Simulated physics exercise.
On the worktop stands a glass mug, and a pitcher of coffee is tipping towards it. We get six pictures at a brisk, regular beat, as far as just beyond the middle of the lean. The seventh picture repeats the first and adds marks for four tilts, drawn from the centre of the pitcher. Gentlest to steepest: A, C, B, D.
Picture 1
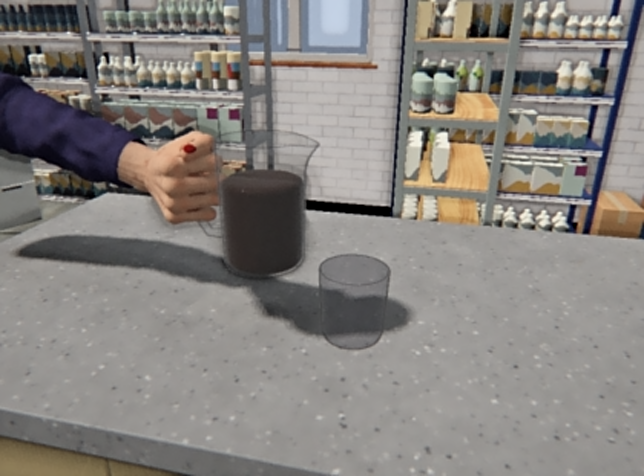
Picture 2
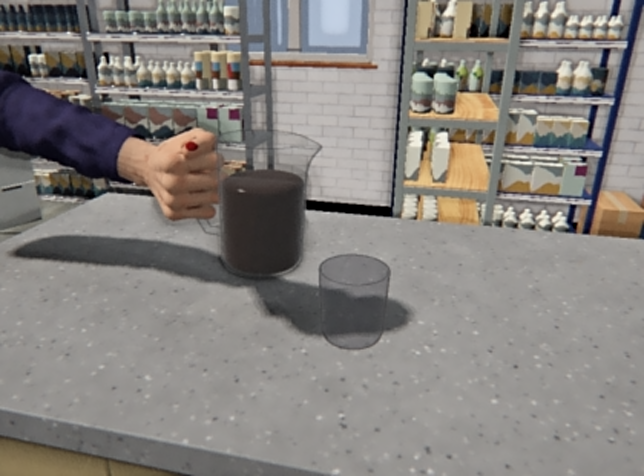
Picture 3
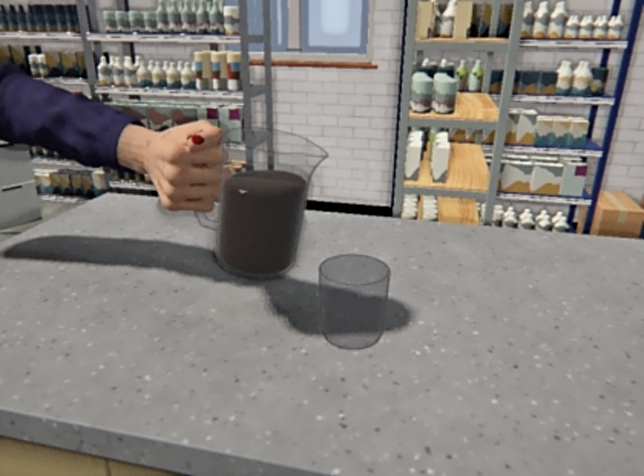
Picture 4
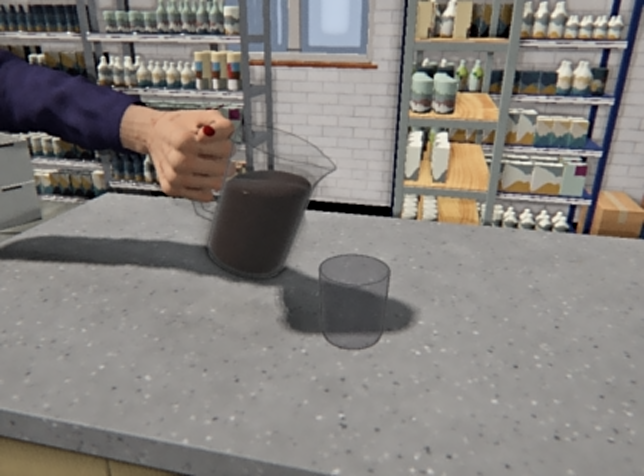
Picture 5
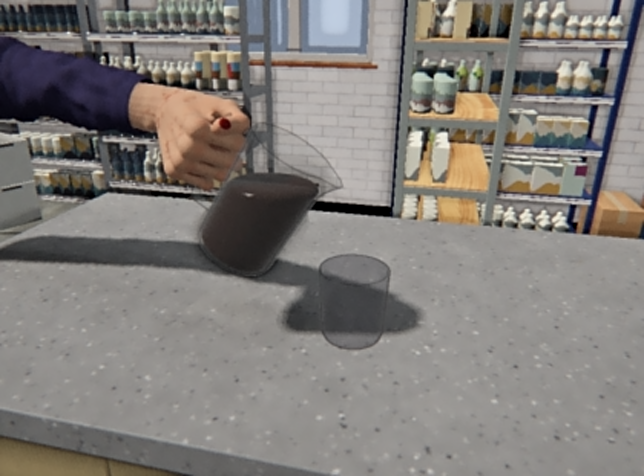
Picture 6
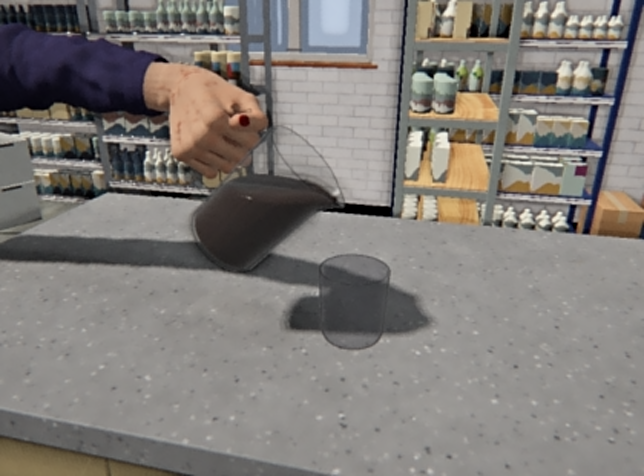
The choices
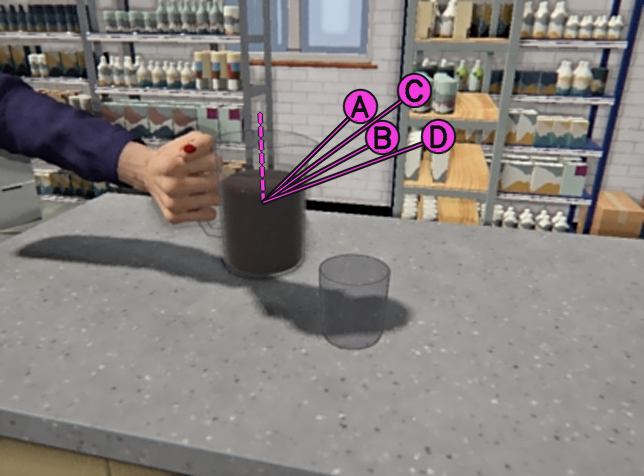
A hand tilts a pitcher of coffee steadily rightward towards an empty glass mug on the worktop.
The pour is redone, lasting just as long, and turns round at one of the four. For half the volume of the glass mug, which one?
D.
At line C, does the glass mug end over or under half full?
Under.
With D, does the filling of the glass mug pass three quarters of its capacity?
No.
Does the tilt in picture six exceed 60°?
No, it does not.
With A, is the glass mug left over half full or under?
Under half.
On the marked copy, A at (348, 118); B at (368, 146); C at (401, 101); D at (423, 143).
With A, the glass mug ends with about 5 % of what it can hold.
With B, the glass mug ends with about 32 % of what it can hold.
With C, the glass mug ends with about 16 % of what it can hold.
With D, the glass mug ends with about 53 % of what it can hold.
